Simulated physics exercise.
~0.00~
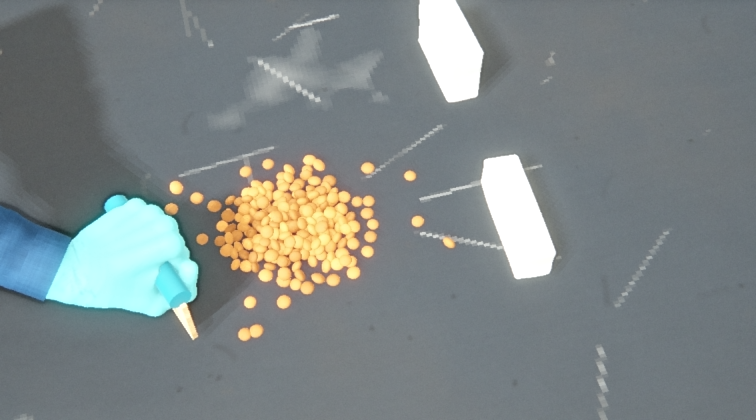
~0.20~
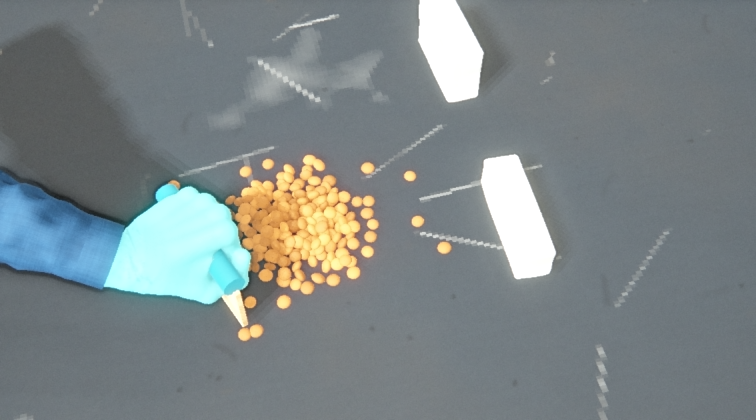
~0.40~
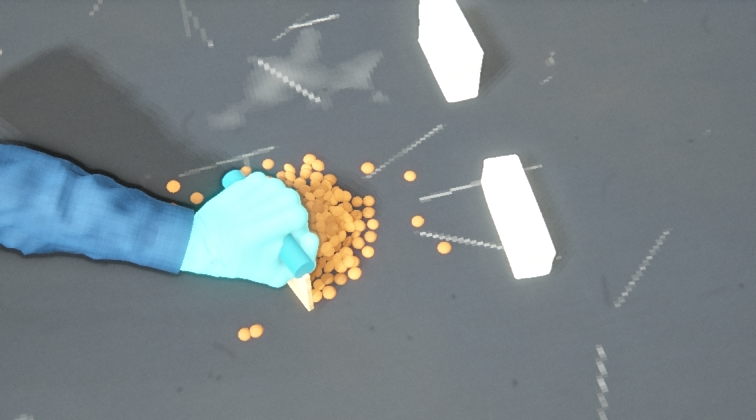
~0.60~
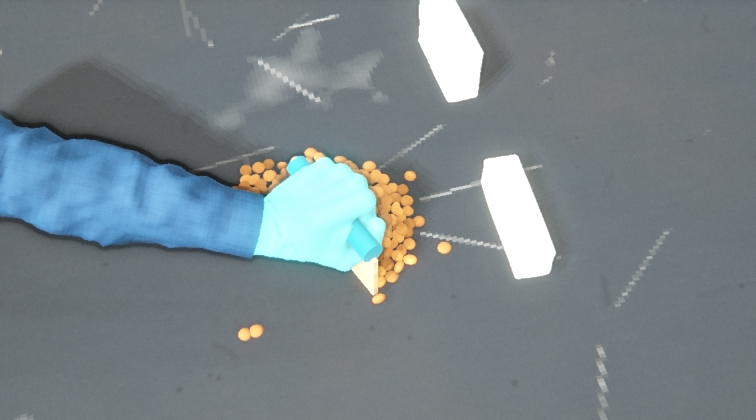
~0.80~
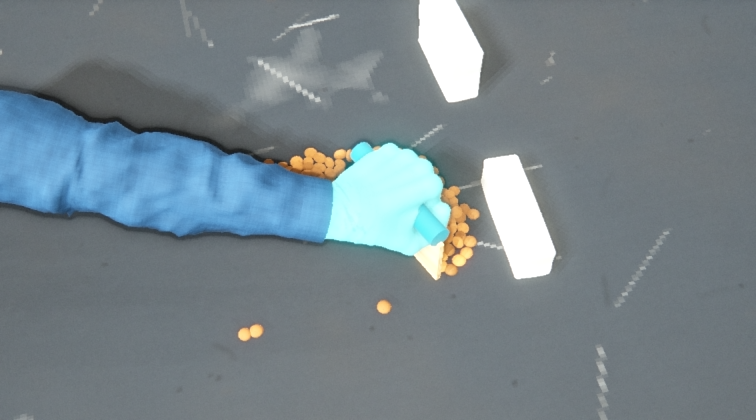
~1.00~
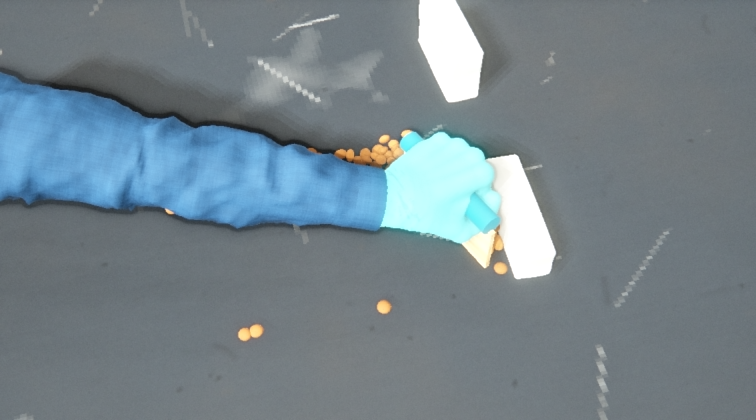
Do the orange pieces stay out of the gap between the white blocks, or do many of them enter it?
They stay out of the gap. The pieces remain in front of the blocks when the hand reaches the lower one.
